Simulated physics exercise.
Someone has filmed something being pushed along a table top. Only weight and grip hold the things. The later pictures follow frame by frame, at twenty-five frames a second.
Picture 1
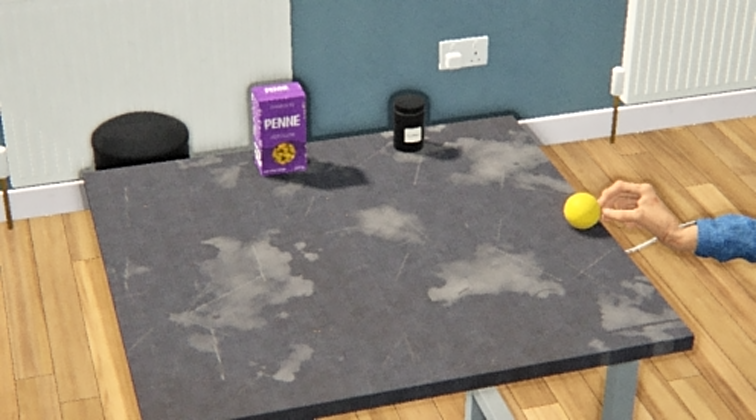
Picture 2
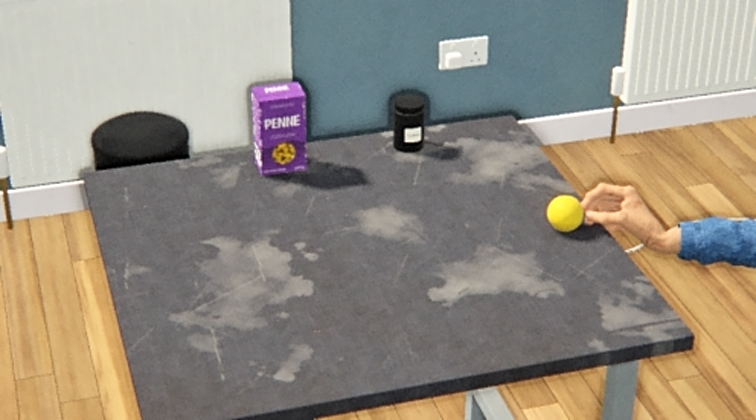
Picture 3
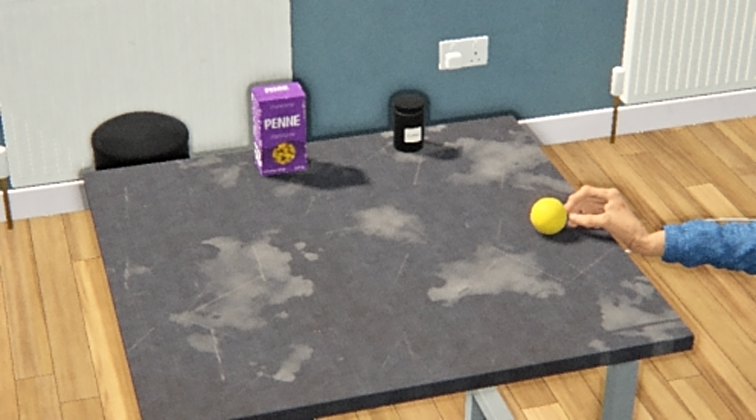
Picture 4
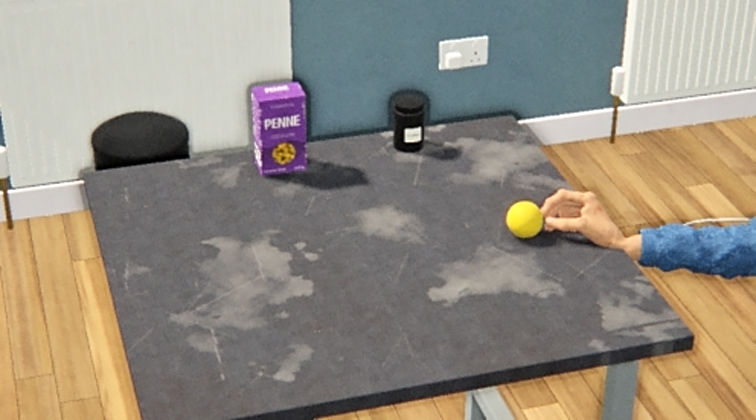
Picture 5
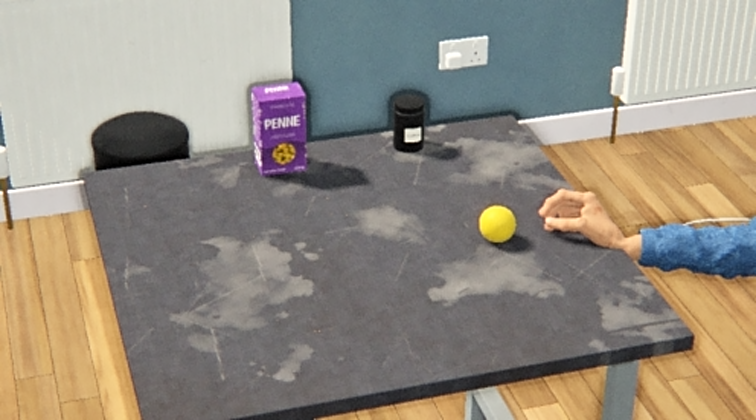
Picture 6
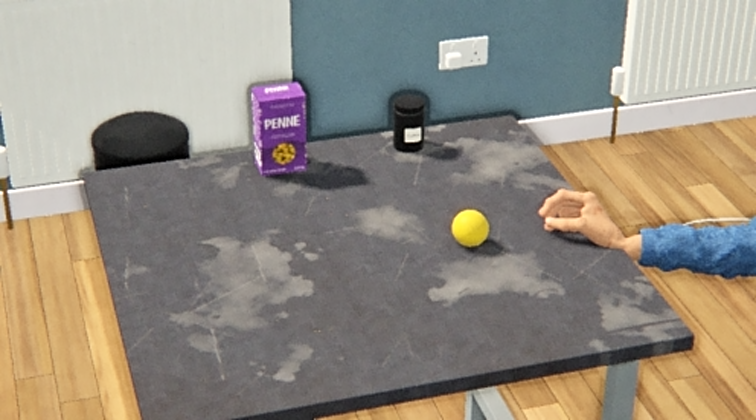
On a dark table top, a hand pushes a yellow ball left and releases it.
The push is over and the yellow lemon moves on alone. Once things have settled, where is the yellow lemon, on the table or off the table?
The yellow lemon goes over the edge.
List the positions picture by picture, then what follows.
Under the hand; yellow lemon (583, 211), in the first picture.
Under the hand; yellow lemon (566, 214), in the second picture.
Under the hand; yellow lemon (549, 216), in the third picture.
Yellow lemon (525, 220), in the fourth picture.
Yellow lemon (498, 224) moved about its own width, in the fifth picture.
Yellow lemon (470, 228) moved well along, in the sixth picture.
Then, 0.20 s later than the last frame, yellow lemon moved well along near (338, 249).
Then, 0.60 s later than the last frame, yellow lemon now off the table.
Then, 0.90 s later than the last frame, things are still on the move.
When it is over, off the table, yellow lemon.
